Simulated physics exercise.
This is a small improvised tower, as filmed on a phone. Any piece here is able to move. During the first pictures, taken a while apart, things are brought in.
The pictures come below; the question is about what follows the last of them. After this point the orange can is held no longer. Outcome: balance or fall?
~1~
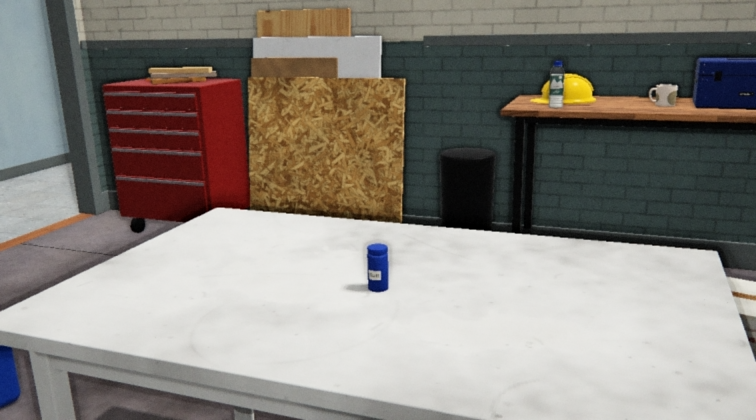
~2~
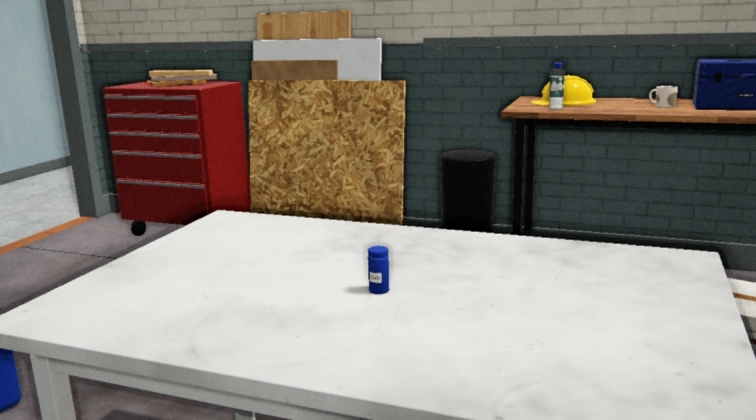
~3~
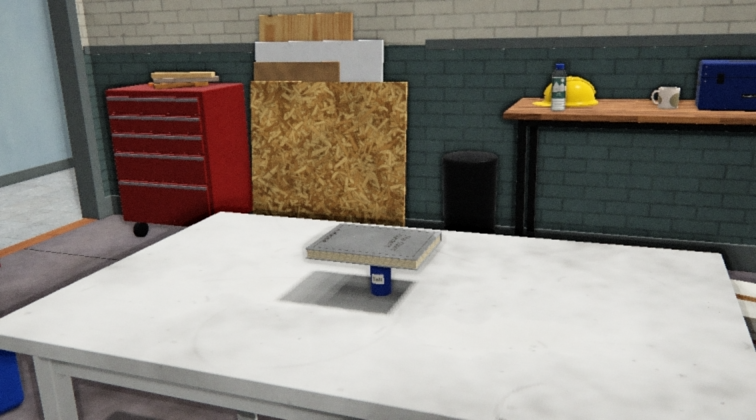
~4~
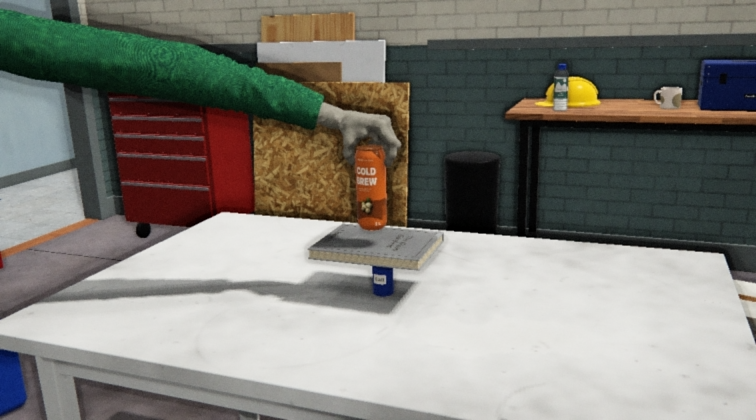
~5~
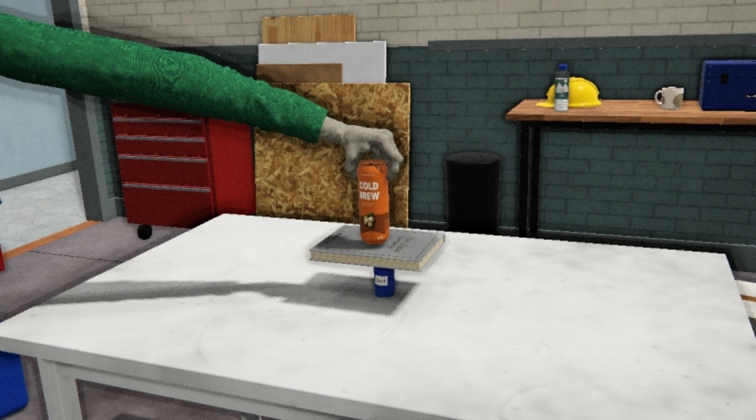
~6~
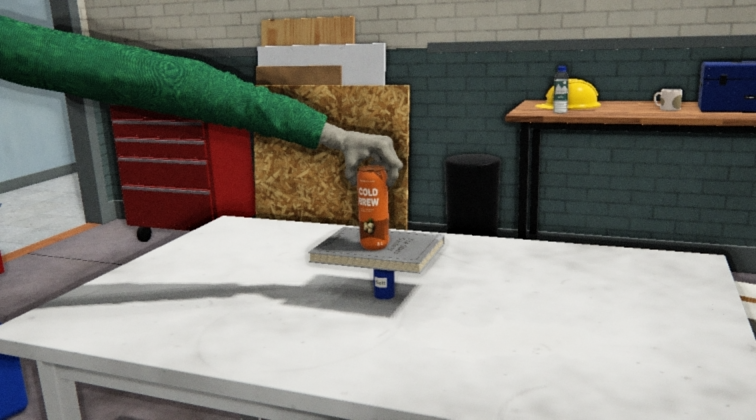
Nice try - it stays together just fine.
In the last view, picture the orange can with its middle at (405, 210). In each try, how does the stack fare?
The stack then stays standing.
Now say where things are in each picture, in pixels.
In the first frame, the last thing is not in view yet.
In the second frame, the last thing is not in view yet.
In the third frame, the last thing is not in view yet; grey book (376, 245).
The fourth frame shows still above its spot; orange can (371, 188); grey book (378, 245).
The fifth frame shows still above its spot; orange can (374, 202); grey book (379, 246).
The sixth frame shows set down, still held; orange can (373, 208); grey book (378, 248).
Then, 0.70 s later than the last frame, all is still.
Then, 1.60 s later than the last frame, orange can resting near (373, 209).
When it is over, all 3 as before. End places, in pixels of the last picture, orange can near (373, 209). The stack holds.
